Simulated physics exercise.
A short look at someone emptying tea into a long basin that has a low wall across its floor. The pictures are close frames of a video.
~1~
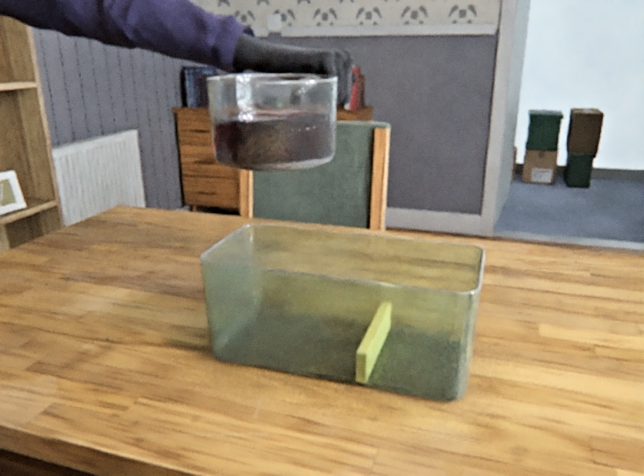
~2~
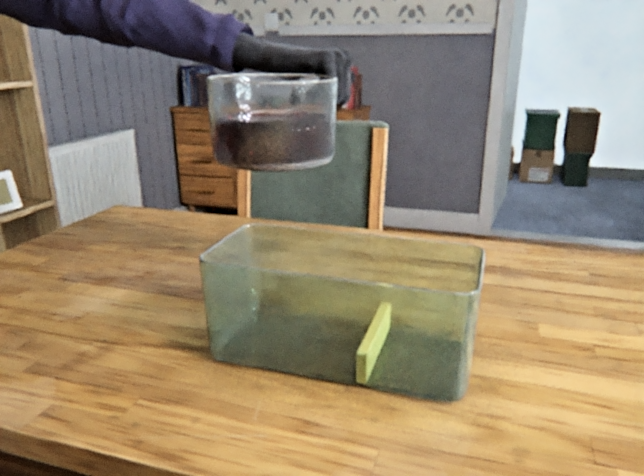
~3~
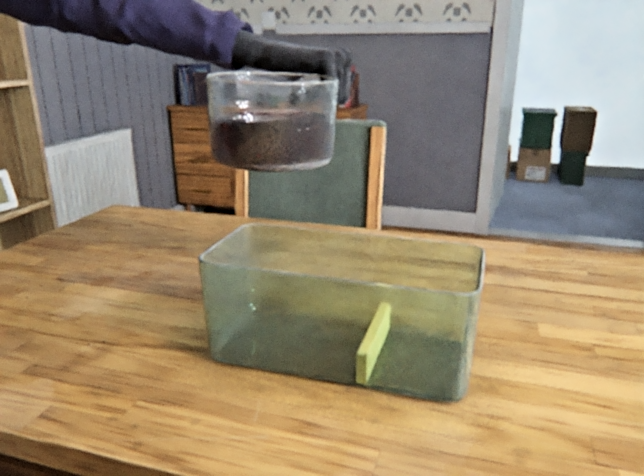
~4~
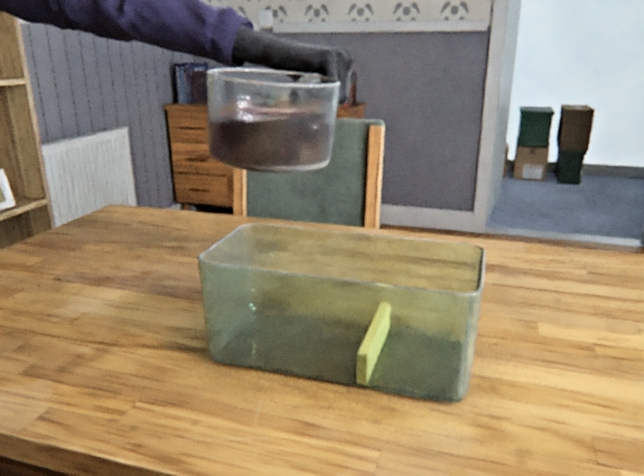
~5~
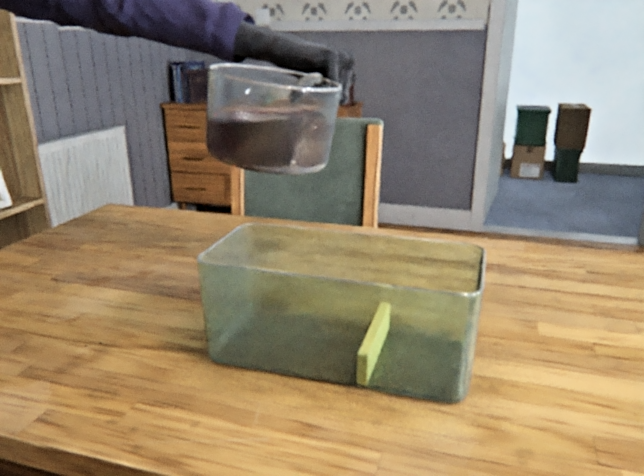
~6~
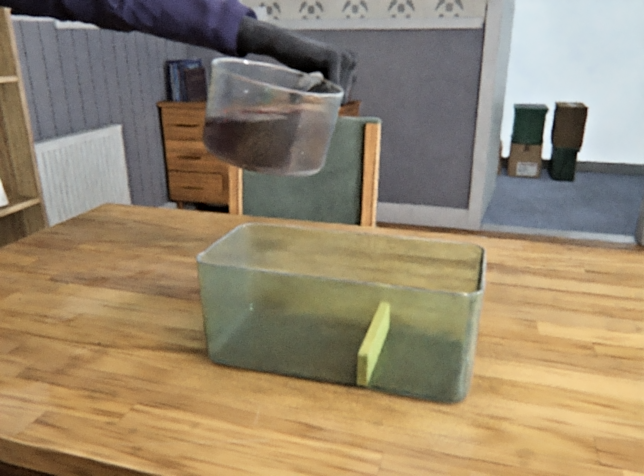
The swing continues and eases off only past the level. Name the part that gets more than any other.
The right section gets the most.
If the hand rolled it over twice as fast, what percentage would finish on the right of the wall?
Roughly 55 in a hundred.
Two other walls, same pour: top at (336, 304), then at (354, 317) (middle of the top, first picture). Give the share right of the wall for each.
The first gives 95 %, the second 95 %.
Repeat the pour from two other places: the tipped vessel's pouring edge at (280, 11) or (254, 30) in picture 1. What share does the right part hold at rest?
First some 10, then 10 per cent.
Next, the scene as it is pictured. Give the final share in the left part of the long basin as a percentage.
Close to 30 per cent.
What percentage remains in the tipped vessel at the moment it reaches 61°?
Some 85 per cent.
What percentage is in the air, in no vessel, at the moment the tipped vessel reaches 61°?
Close to 15 per cent.
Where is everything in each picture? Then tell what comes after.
In the first frame, it leans 0°; its right rim is at (333, 81); the tea meets the walls at (224, 115) and (332, 120); the long basin's rim runs from (225, 241) to (481, 270); the wall's top is at (375, 326).
In the second frame, it leans 1°; its right rim is at (333, 82); the tea meets the walls at (223, 115) and (332, 119).
In the third frame, it leans 2°; its right rim is at (334, 83); the tea meets the walls at (222, 115) and (331, 119).
In the fourth frame, it leans 5°; its right rim is at (336, 86); the tea meets the walls at (221, 114) and (332, 119).
In the fifth frame, it leans 9°; its right rim is at (338, 90); the tea meets the walls at (220, 113) and (331, 119).
In the sixth frame, it leans 14°; its right rim is at (340, 96); the tea meets the walls at (218, 114) and (332, 119).
A moment on, the tilt is 61° and 84 per cent is still to pour, 1 is left of the wall and 0 right of it.
Next, the tilt is 91° and 27 per cent is still to pour, 6 is left of the wall and 49 right of it.
Then the tilt is 100° and 3 per cent is still to pour, 25 is left of the wall and 69 right of it.
Later the tilt is 100° and 0 per cent is still to pour, 31 is left of the wall and 68 right of it.
Finally, 31 per cent lies left of the wall, 68 right of it and 1 outside.
